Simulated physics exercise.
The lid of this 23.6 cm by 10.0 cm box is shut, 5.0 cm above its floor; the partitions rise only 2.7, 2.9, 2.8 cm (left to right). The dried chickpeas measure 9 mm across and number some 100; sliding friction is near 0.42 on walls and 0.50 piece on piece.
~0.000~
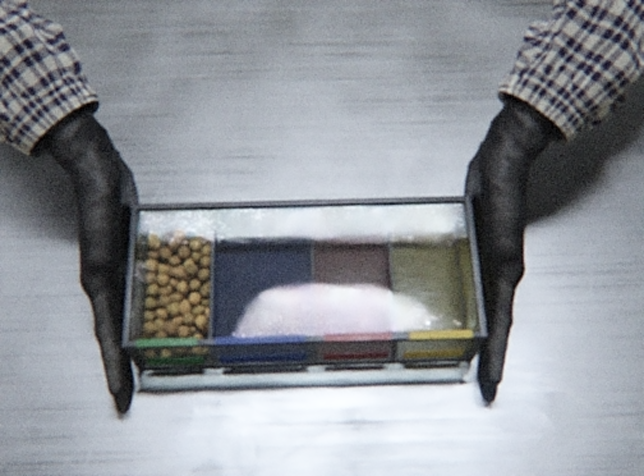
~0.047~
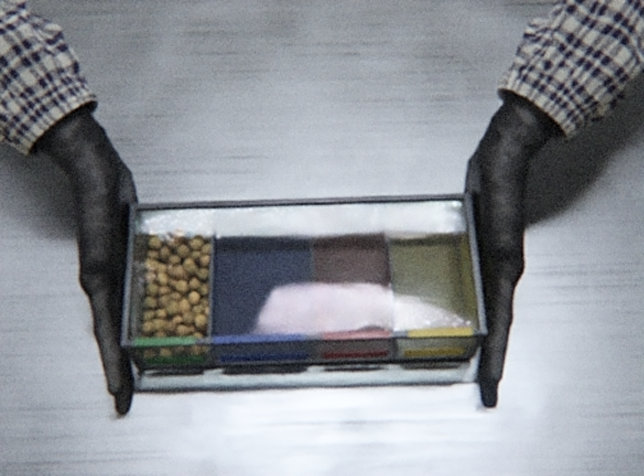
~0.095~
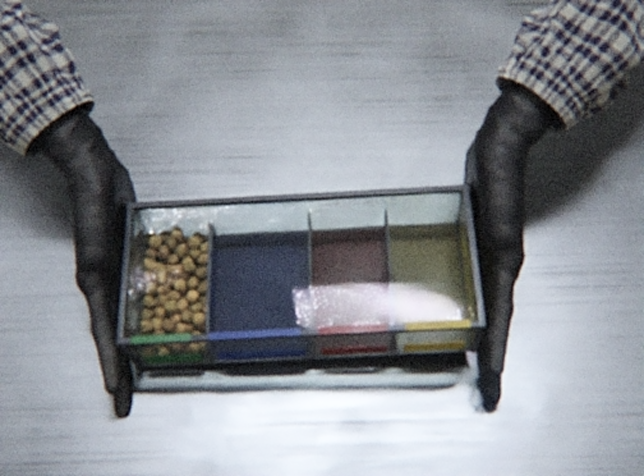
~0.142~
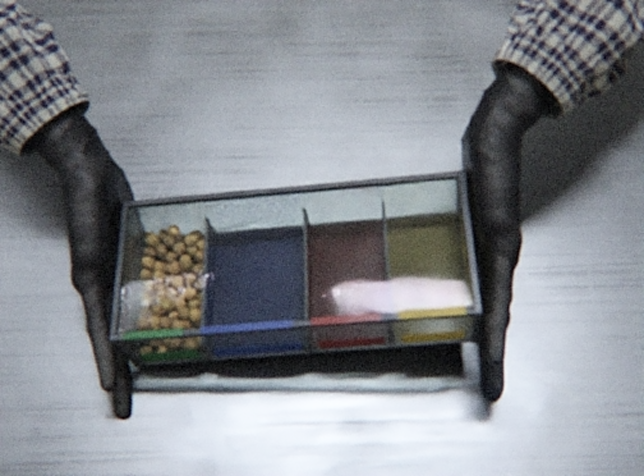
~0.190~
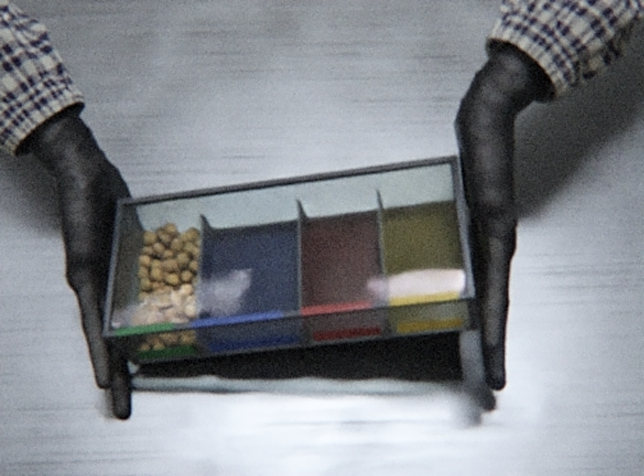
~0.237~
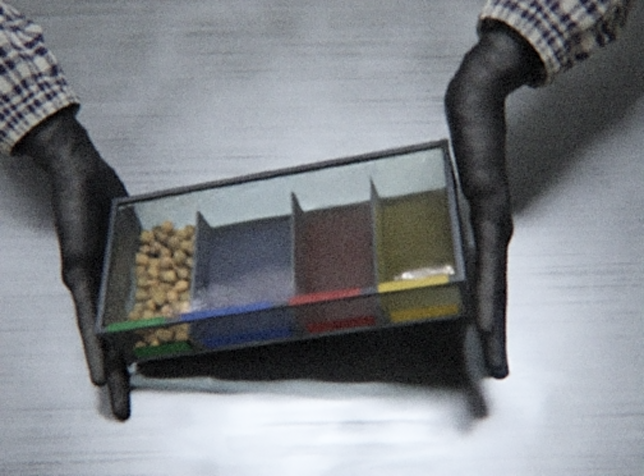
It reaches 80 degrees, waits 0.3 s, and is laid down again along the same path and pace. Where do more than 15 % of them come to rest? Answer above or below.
Red below, blue below, green above, yellow below.
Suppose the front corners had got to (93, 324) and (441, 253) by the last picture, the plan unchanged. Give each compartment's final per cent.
Red 0, blue 0, green 100, yellow 0.
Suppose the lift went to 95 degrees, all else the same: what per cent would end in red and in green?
In that case red 0, green 100.
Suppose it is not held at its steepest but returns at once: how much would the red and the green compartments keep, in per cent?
Then: Red 0, green 100.
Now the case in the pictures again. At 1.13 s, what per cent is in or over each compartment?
Red 0, blue 0, green 100, yellow 0.
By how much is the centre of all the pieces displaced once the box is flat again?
About 1.0 cm.
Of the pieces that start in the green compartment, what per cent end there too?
Roughly 100 per cent.
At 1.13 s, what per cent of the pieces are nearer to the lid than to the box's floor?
Roughly 20 per cent.
After 1.13 s, tilt 80 degrees; green 100 %.
Then, at 1.73 s, tilt 41 degrees; green 100 %.
After 2.37 s, tilt 0 degrees; green 100 %.
In the end, at 2.8 s, red 0 %, blue 0 %, green 100 %, yellow 0 %.
